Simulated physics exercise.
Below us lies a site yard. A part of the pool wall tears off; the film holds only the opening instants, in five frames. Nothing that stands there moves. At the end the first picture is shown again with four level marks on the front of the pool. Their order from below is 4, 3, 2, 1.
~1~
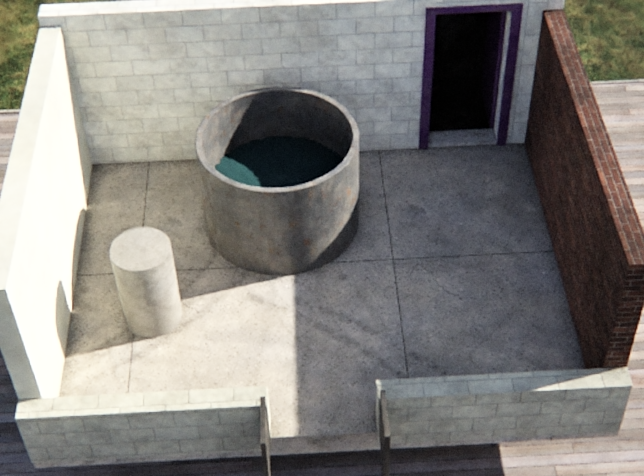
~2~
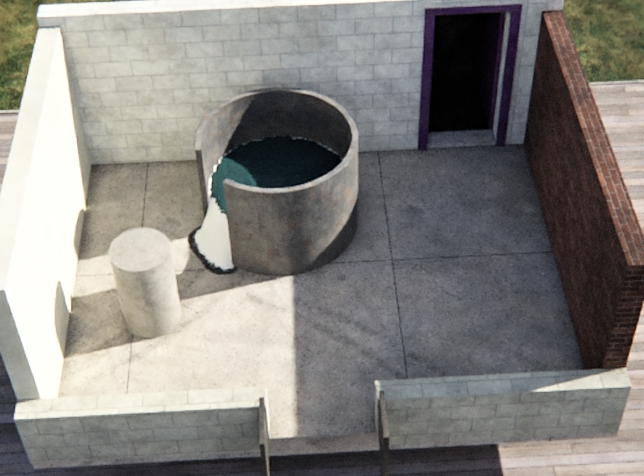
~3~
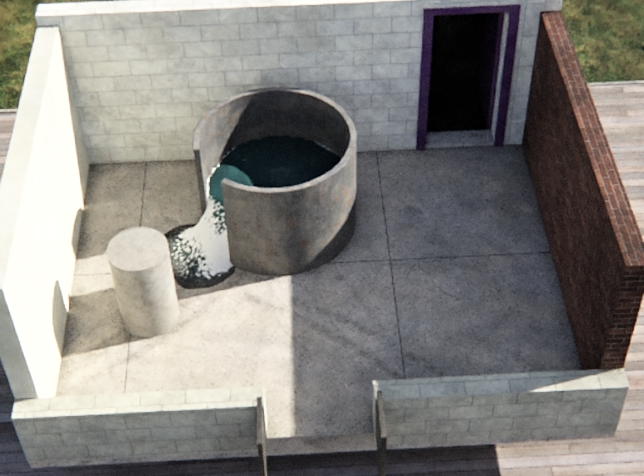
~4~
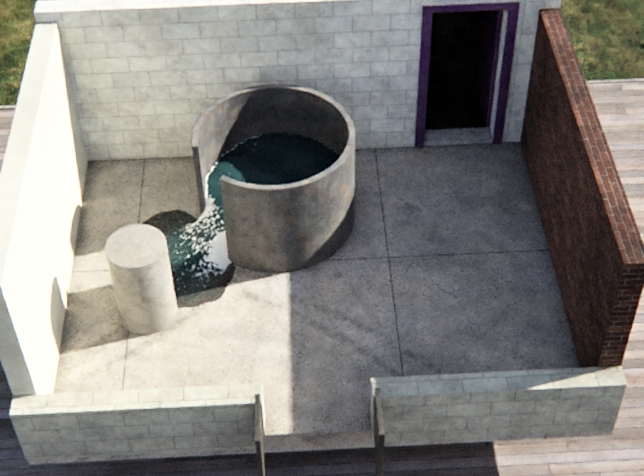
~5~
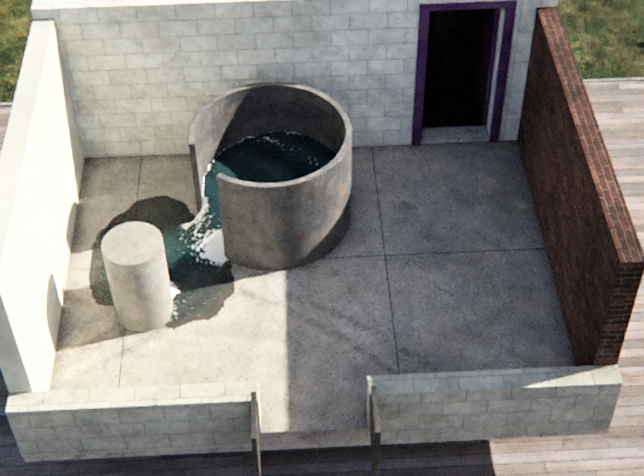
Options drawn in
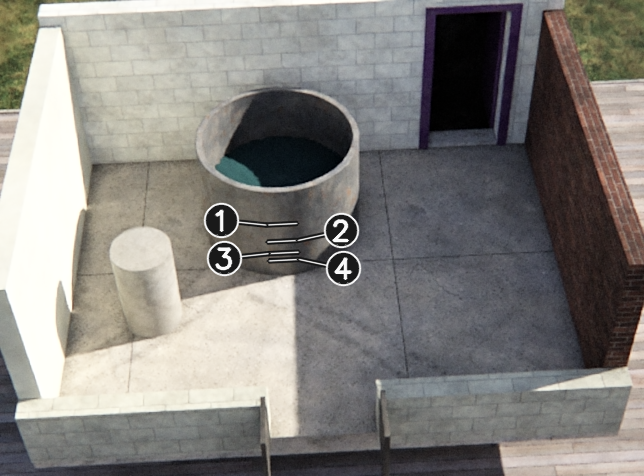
A round concrete pool in a walled yard opened on its left side, and dark green water poured out through the gap, foaming white, then spread across the floor around a short pale pillar.
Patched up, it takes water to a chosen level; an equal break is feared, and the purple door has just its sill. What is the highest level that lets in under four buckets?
1 will do.
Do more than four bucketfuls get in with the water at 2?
No, that is safe.
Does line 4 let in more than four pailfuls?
No, not at all.
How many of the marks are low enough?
All of the four.
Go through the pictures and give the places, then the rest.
In the first picture, water in the pool at rest, its middle at (280, 183); foot of the purple doorway at (462, 146); open gate at (322, 380).
In the second picture, front seen at (195, 234), 1 % of the ground wet.
In the third picture, front seen at (186, 281), 3 % of the ground wet.
In the fourth picture, front seen at (210, 288), 6 % of the ground wet.
In the fifth picture, front seen at (101, 294), 10 % of the ground wet.
On the marked copy, 1 at (281, 224); 2 at (282, 241); 3 at (283, 252); 4 at (284, 260); from the bottom up 4, 3, 2, 1.
With 1, a bucket or two gets in.
With 2, nothing gets over.
With 3, nothing gets over.
With 4, nothing gets over.
